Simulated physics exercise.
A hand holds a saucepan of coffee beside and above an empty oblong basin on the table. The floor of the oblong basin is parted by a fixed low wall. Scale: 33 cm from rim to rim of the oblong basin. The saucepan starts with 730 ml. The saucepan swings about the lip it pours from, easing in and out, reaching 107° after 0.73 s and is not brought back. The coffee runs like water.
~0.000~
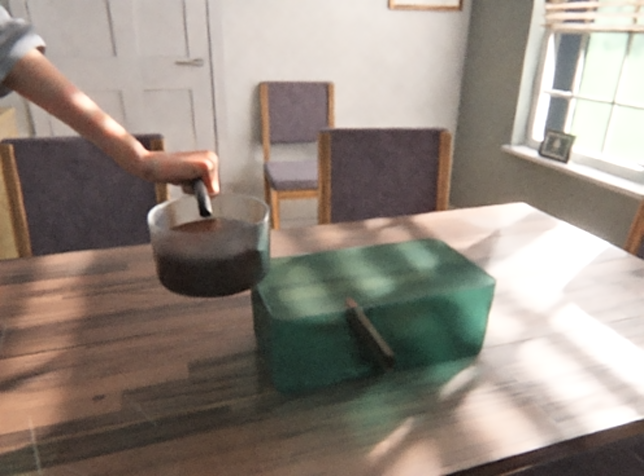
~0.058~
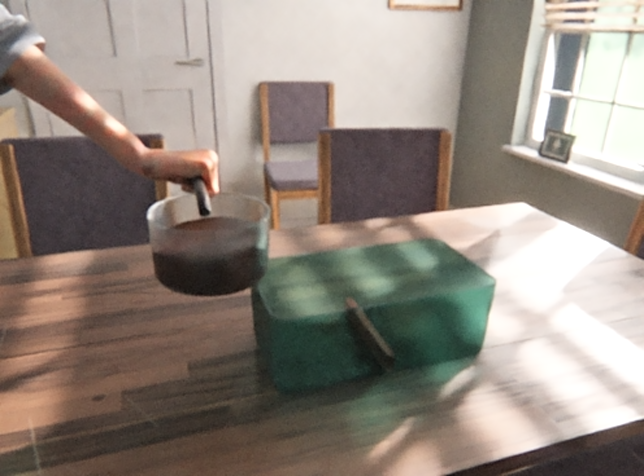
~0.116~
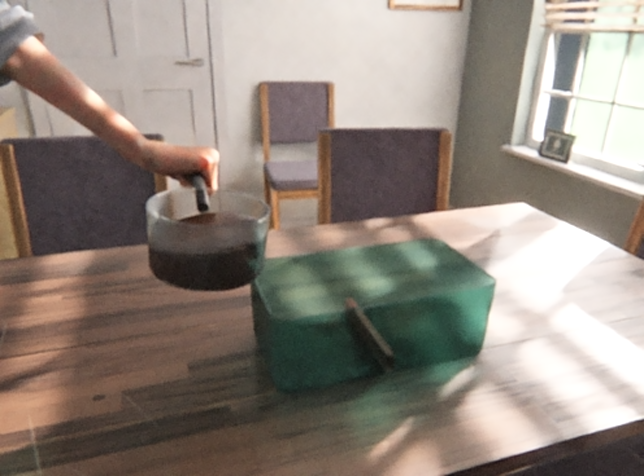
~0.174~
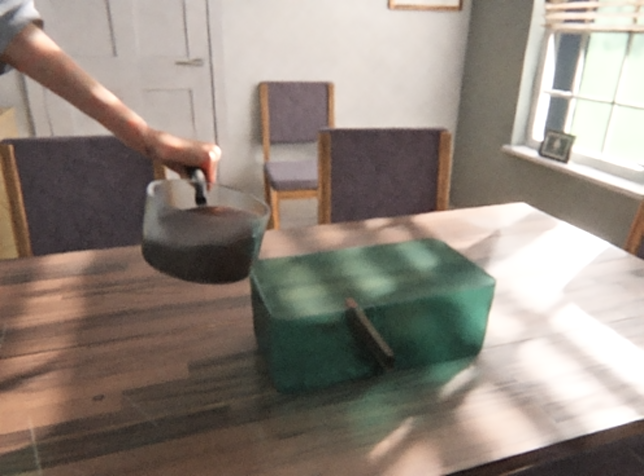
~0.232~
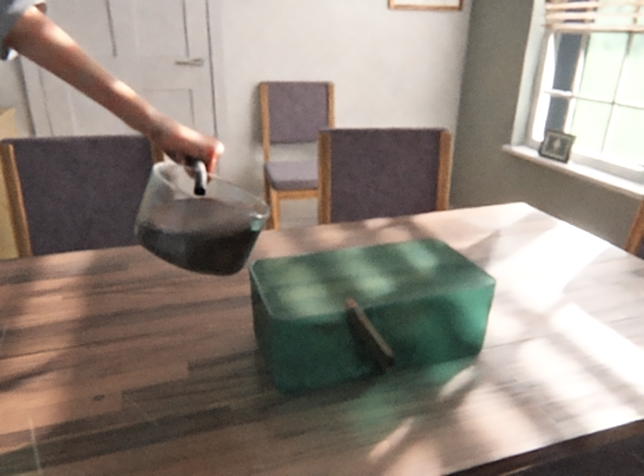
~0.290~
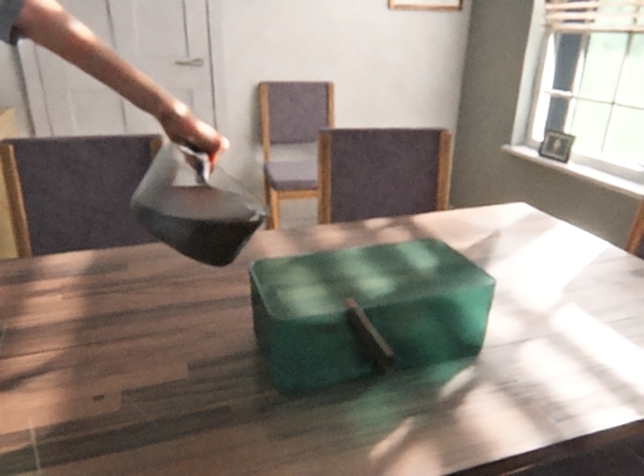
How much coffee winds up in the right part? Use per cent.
The far part has some 25 per cent.
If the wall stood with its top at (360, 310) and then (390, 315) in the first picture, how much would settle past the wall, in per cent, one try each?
In turn about 25 and 10 per cent.
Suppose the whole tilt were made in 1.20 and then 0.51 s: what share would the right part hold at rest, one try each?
In turn about 15 and 25 per cent.
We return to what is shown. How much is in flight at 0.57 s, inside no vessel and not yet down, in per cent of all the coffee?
Near 50 in a hundred.
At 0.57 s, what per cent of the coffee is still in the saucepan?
Some 44 per cent.
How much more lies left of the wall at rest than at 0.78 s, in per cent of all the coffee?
Near 10 in a hundred.
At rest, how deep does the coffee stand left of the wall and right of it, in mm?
Left about 20 mm, right about 8 mm.
Then, 0.57 s in, the tilt is 95° and 44 per cent is still to pour, 5 is left of the wall and 0 right of it.
Then, 0.78 s in, the tilt is 107° and 6 per cent is still to pour, 61 is left of the wall and 18 right of it.
Then, 1.00 s in, the tilt is 107° and 0 per cent is still to pour, 74 is left of the wall and 18 right of it.
Then, 1.23 s in, the tilt is 107° and 0 per cent is still to pour, 74 is left of the wall and 22 right of it.
Finally, 71 per cent lies left of the wall, 25 right of it and 4 outside.
